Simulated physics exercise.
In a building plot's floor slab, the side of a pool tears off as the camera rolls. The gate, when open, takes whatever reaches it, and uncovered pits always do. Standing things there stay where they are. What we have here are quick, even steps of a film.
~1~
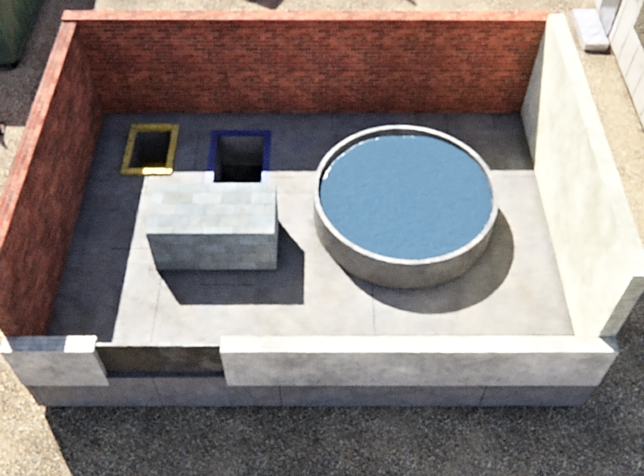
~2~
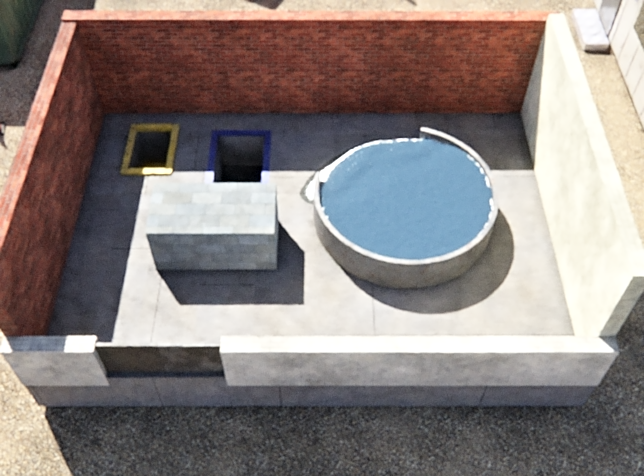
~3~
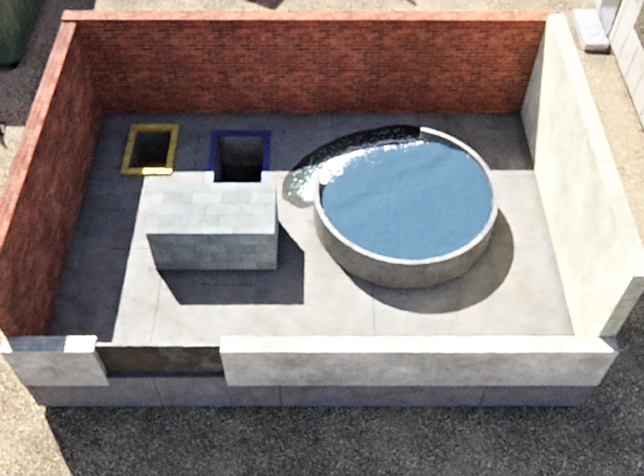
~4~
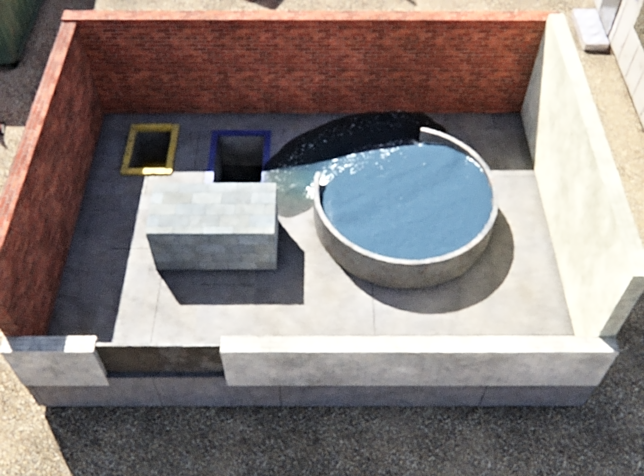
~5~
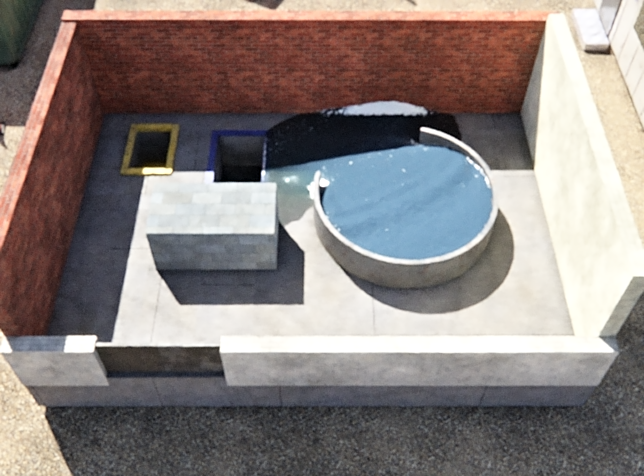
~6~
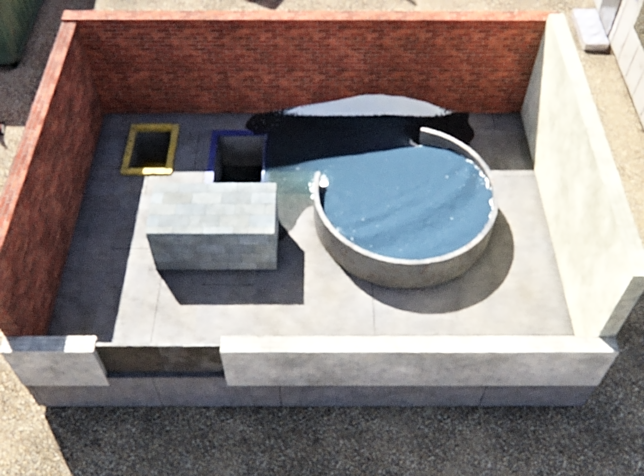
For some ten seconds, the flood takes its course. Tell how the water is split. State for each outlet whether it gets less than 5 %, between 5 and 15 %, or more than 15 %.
Result: The gate carries off next to nothing - beneath five per cent; the blue pit carries off plenty - exceeding fifteen per cent; the yellow pit carries off some - in the five to fifteen per cent range.
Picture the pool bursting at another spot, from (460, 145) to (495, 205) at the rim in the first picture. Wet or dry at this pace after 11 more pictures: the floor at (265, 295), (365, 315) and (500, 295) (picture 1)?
In turn: Not flooded, free of water, under water.
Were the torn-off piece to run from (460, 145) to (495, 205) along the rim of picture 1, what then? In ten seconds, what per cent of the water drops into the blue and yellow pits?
For blue it's about 25 per cent, and for yellow about 2 per cent.
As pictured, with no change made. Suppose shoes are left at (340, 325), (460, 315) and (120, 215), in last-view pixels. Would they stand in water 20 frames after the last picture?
In turn, the three spots are high and dry, high and dry and soaked.
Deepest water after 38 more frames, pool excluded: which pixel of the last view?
I'd go with (561, 339) as the deepest place.
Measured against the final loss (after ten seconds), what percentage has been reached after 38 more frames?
Roughly 80 %.
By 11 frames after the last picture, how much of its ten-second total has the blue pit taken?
Share at that point: Roughly 25 %.
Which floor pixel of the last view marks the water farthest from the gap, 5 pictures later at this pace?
My guess would be about (154, 114).
A moment on, water covers 25 % of the floor; the gate 0 %, the blue pit 4 %, the yellow pit 0 %.
Next, water covers 30 % of the floor; the gate 0 %, the blue pit 10 %, the yellow pit 1 %.
Then, water covers 45 % of the floor; the gate 0 %, the blue pit 22 %, the yellow pit 5 %.
Later, water covers 70 % of the floor; the gate 0 %, the blue pit 35 %, the yellow pit 7 %.
In the end, water covers 95 % of the floor; the gate 0 %, the blue pit 45 %, the yellow pit 8 %.
